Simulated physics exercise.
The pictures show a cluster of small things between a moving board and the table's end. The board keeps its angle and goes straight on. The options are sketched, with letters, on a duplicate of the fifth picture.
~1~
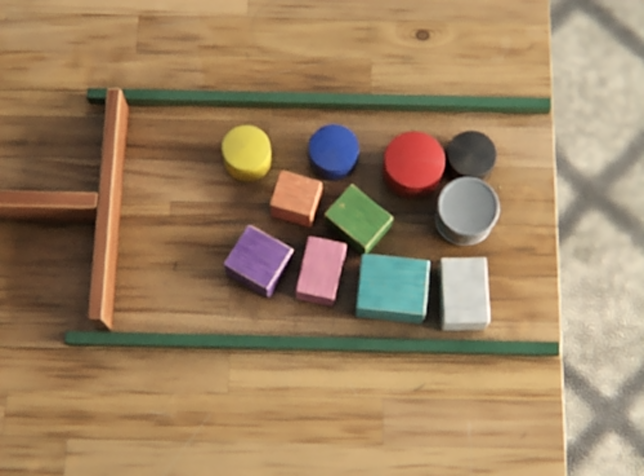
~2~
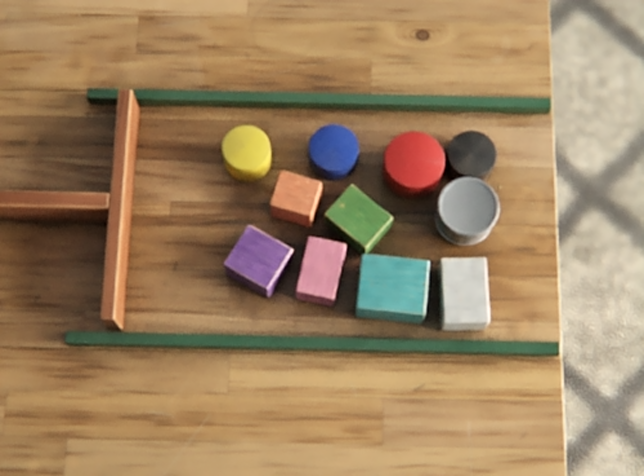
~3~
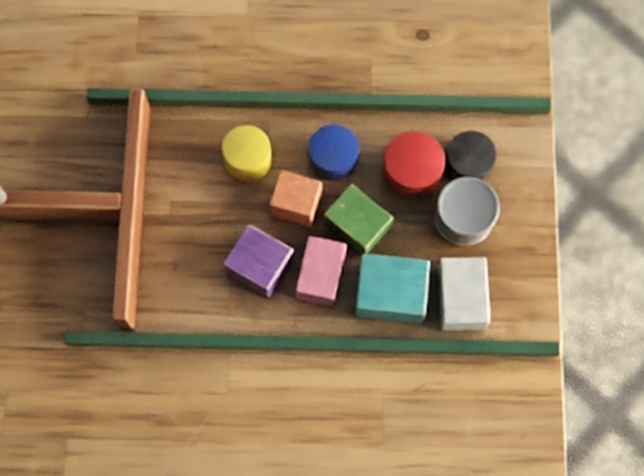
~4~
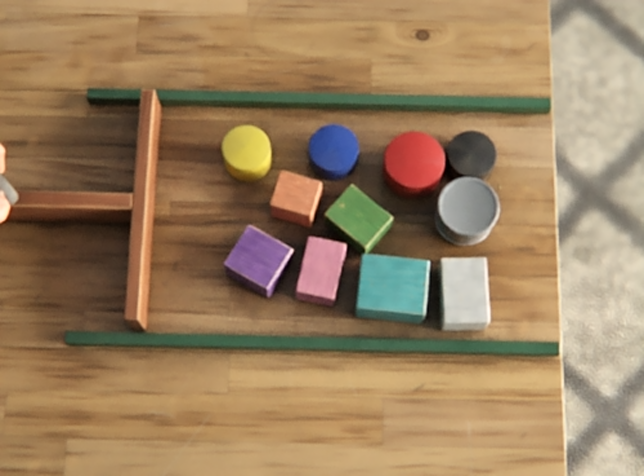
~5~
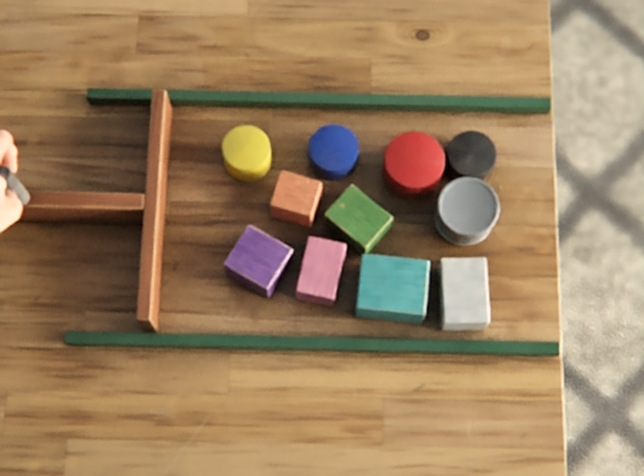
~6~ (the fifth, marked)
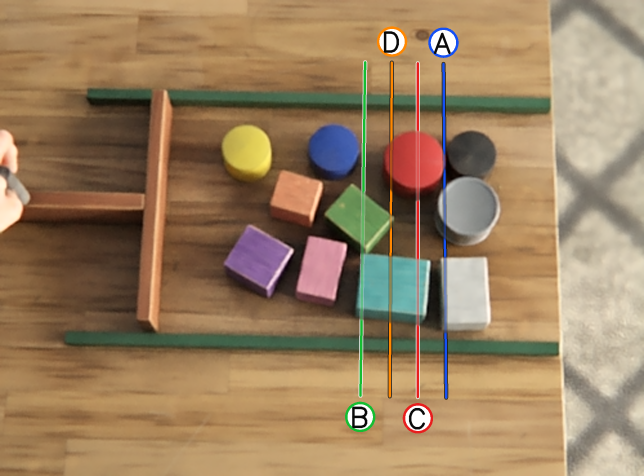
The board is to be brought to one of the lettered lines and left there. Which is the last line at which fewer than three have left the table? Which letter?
Up to line C.
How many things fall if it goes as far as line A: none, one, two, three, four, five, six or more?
Four.
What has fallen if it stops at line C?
The white block goes over.
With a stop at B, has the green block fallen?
No.
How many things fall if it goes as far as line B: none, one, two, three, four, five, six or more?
By then, none.
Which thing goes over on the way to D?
The white block goes over.
On the marked copy, A at (445, 224); B at (363, 222); C at (418, 223); D at (391, 222).
Following C. Soon after the start, board (247, 203); yellow tin (283, 154); pink block (328, 272).
Later, board (344, 205); white block (530, 305); black tin (508, 161).
In the end, board (415, 207); white block over the edge; black tin (550, 160); one fallen.
As for the rest, A drops four; B is within the limit but short; D is within the limit but short.
